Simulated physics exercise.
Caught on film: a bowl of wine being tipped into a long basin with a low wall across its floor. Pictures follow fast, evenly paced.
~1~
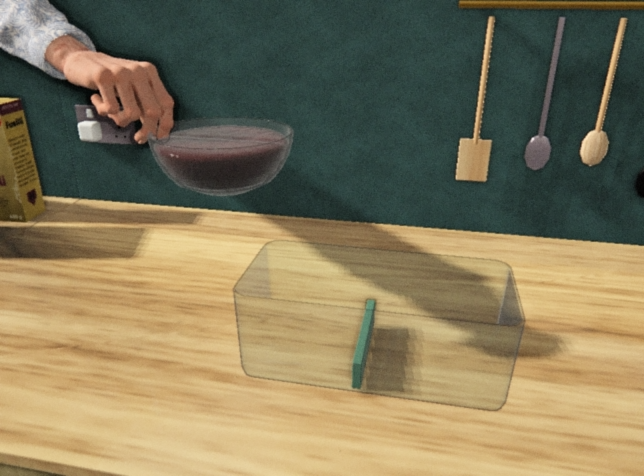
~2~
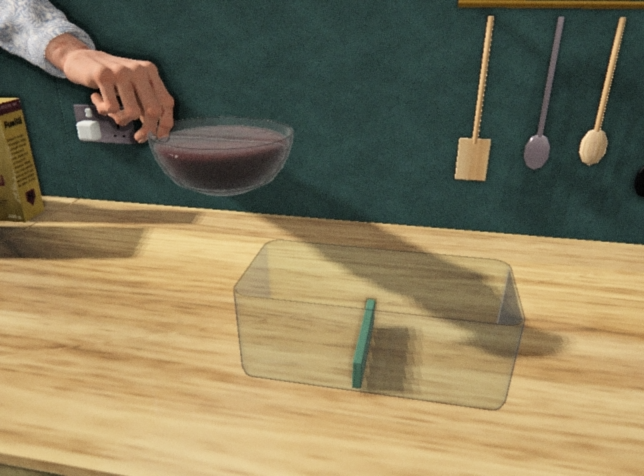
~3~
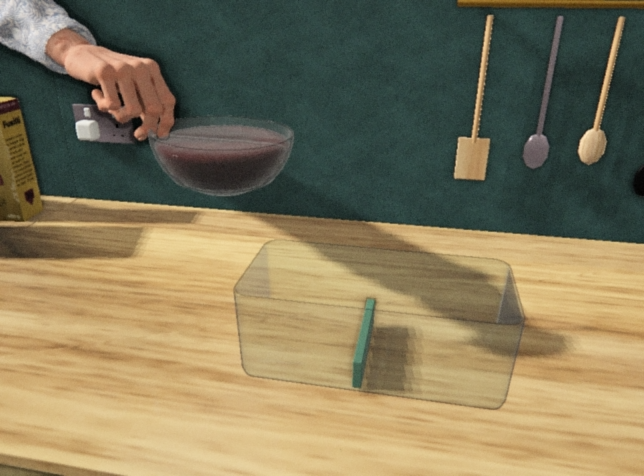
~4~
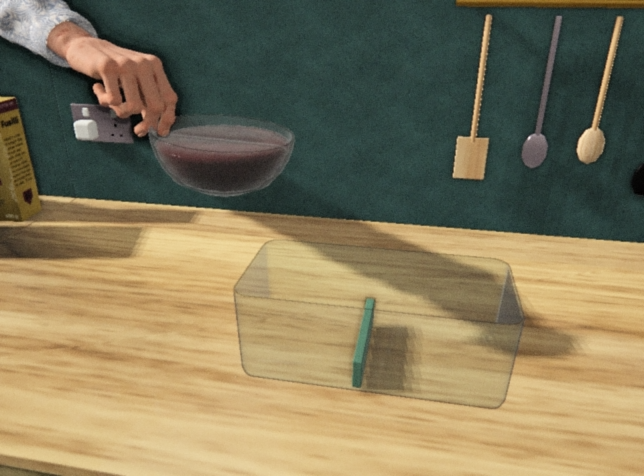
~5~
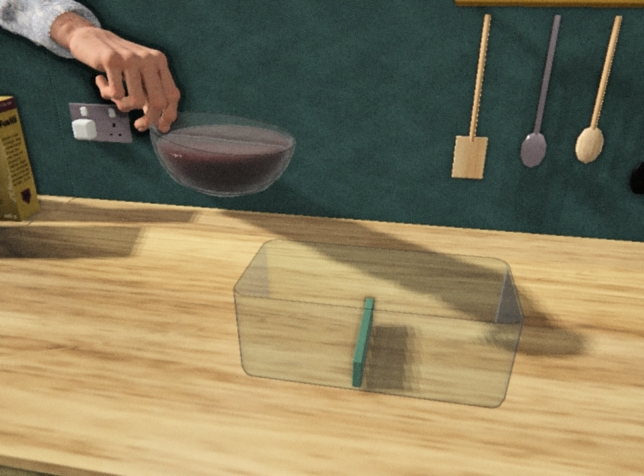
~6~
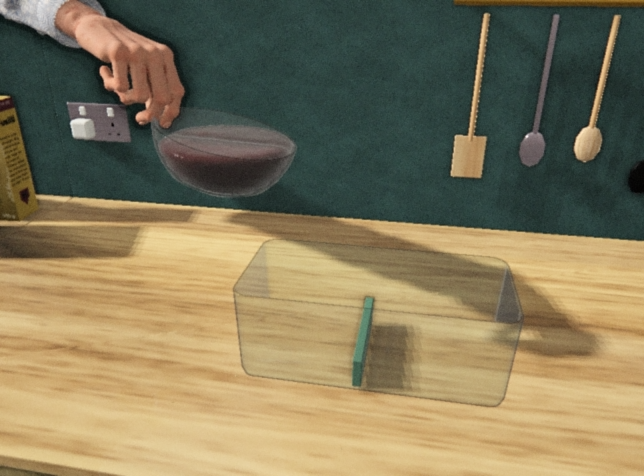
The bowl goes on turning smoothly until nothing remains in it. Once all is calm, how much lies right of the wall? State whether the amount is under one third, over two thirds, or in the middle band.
Falls short of a third.
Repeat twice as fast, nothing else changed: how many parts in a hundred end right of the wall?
Some 15 per cent.
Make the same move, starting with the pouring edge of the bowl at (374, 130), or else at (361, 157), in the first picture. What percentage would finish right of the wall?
The first start gives some 90 %, the second some 85 %.
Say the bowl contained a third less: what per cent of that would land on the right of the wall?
Close to 5 per cent.
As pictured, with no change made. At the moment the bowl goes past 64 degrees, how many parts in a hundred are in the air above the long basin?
35 %.
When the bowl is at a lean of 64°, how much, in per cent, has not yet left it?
Around 35 percent remains.
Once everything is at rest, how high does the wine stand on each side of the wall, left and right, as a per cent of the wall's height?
70 left, 20 right, give or take.
A moment on, the bowl is tipped part way and 35 per cent is still to pour, 24 is left of the wall and 4 right of it.
Next, the bowl is tipped on its side and 2 per cent is still to pour, 77 is left of the wall and 16 right of it.
Then the bowl is tipped on its side and 0 per cent is still to pour, 80 is left of the wall and 19 right of it.
Later the bowl is tipped on its side and 0 per cent is still to pour, 79 is left of the wall and 20 right of it.
Finally, 79 per cent lies left of the wall, 20 right of it and 1 outside.
